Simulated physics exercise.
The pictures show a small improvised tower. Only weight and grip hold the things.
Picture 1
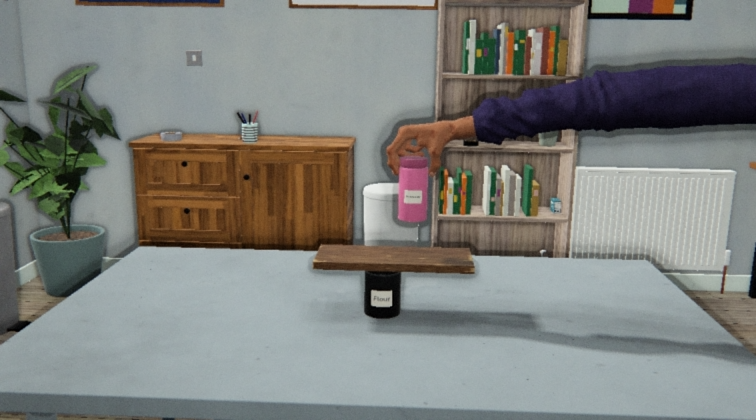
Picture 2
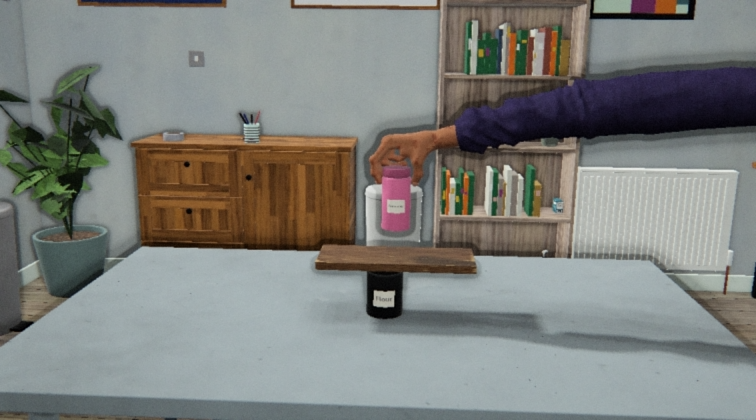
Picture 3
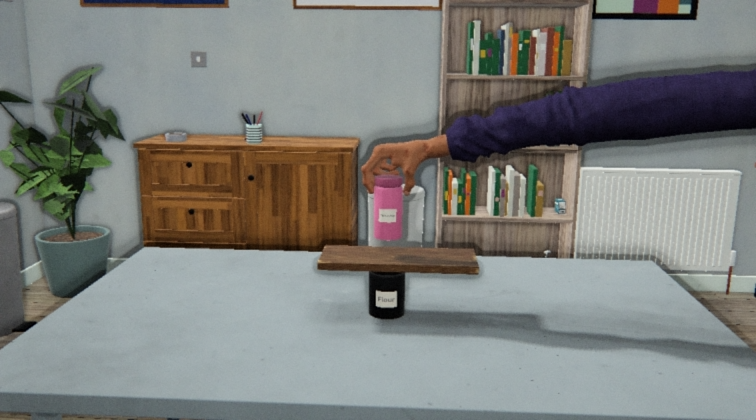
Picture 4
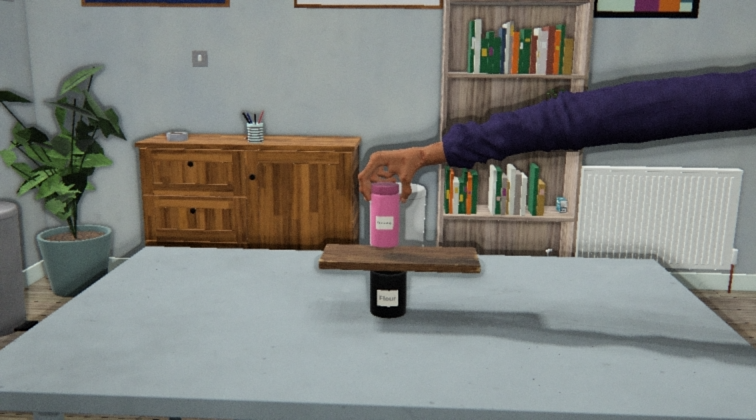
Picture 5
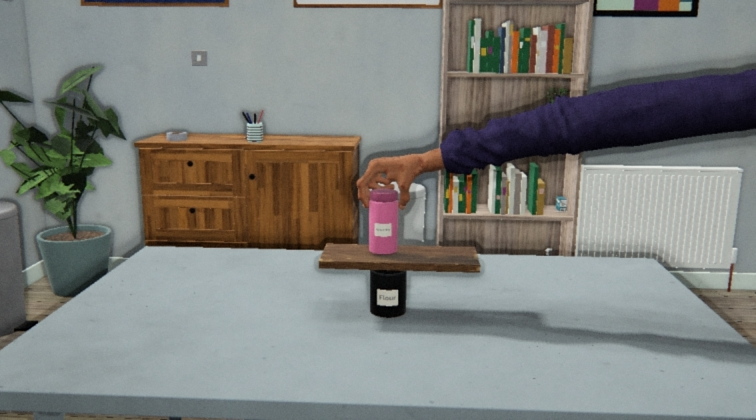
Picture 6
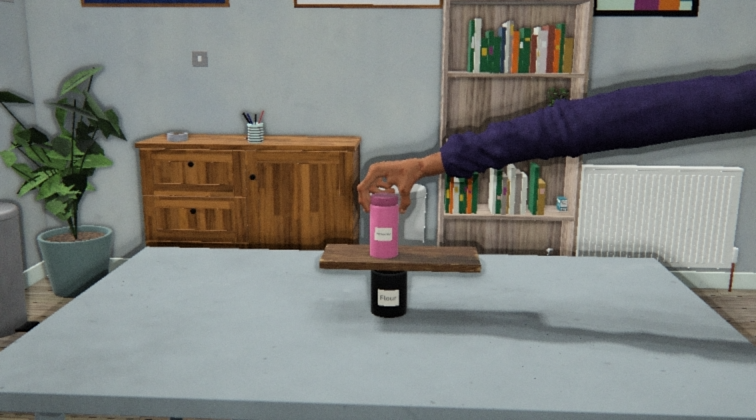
In a room with a bookshelf and a wooden cabinet, a purple-sleeved arm lowered a pink jar, moving it slightly left, onto a brown board balanced on a black jar on a table.
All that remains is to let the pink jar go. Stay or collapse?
Here the stack keeps its balance.
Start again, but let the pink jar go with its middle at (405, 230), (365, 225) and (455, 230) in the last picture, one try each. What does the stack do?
First, it keeps its balance; second, it keeps its balance; third, it gives way.
Then, 0.30 s on from there, no change.
Then, 0.70 s on from there, pink jar resting near (384, 225).
In the end, all 3 unmoved. At the end, from the last picture's camera, pink jar near (384, 225). The stack holds.
